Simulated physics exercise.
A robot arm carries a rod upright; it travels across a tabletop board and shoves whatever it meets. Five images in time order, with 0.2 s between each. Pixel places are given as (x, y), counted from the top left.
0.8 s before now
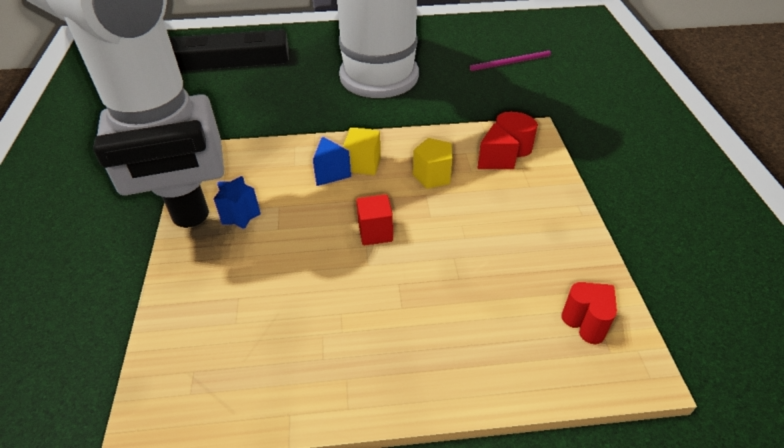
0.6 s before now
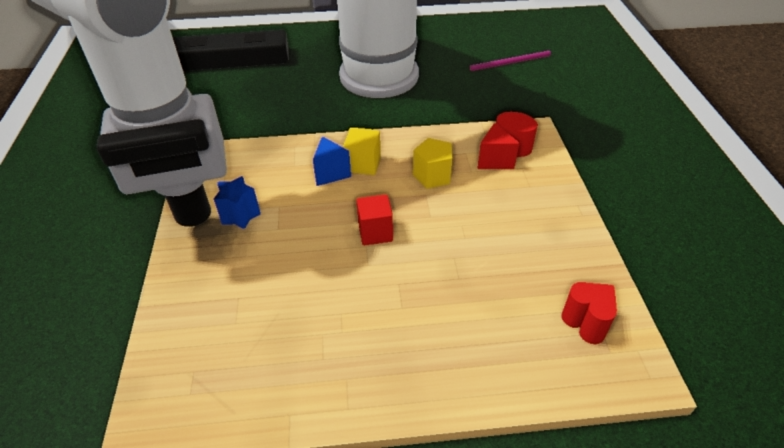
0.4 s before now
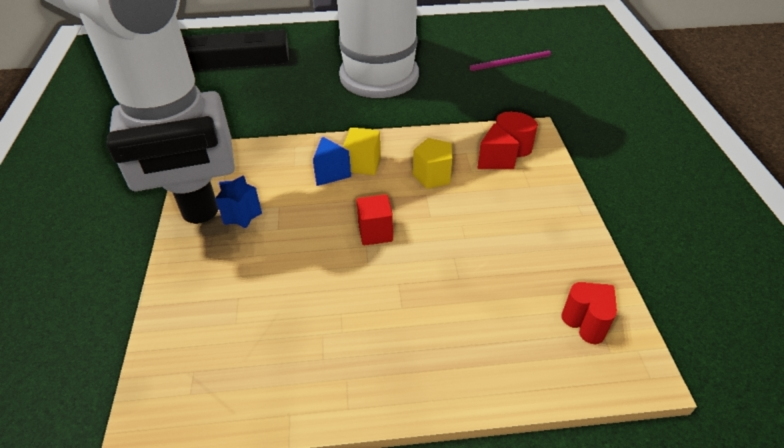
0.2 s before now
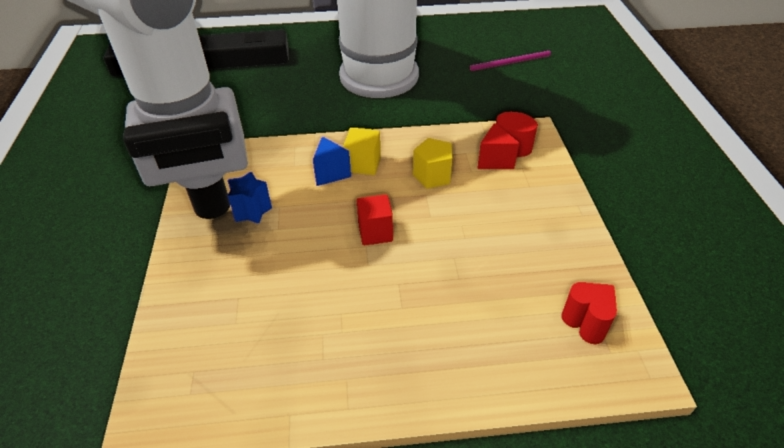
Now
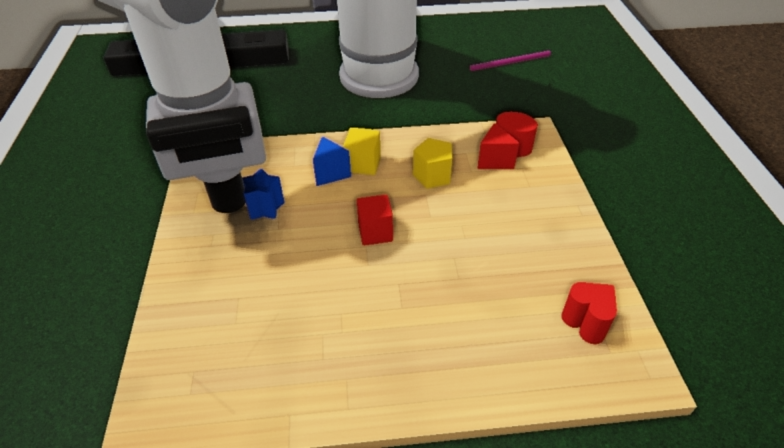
A grey robot arm with a black-tipped rod starts beside a blue star block at the left of a wooden board, seen from above at a fixed angle. Blue and yellow blocks sit near the back, red ones at right and centre, and a red heart lower right. The rod eases right, then nudges the star slightly right and back, while the other blocks stay put.
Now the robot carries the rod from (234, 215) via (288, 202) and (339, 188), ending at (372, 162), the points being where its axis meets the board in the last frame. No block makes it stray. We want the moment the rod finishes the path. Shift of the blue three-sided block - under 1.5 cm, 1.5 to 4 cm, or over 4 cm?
Displacement: Past 4 cm.
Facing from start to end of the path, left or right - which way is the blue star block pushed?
Slides right.
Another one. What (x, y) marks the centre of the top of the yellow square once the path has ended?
I'd place it at (384, 116), taking the centre of its top.
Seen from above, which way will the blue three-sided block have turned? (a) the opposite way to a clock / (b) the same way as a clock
The correct letter is a.
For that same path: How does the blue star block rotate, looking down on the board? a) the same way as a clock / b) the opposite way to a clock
I choose a.
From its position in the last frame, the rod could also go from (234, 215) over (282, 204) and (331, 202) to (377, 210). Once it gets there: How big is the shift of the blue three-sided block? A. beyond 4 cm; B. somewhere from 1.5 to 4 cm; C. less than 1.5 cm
That would be B.
On the path given first. One third of the way, rod (285, 188); blue star block (314, 168); blue three-sided block (333, 146); yellow square (366, 136).
Two thirds of the way, rod (338, 174); blue star block (368, 157); blue three-sided block (352, 138), turned 100° anticlockwise; yellow square (374, 125), turned 40° clockwise.
At the end, rod (371, 148); blue star block (395, 147), turned 55° clockwise; blue three-sided block (355, 121), turned 115° anticlockwise; yellow square (384, 116), turned 40° clockwise; yellow pentagonal block in place.
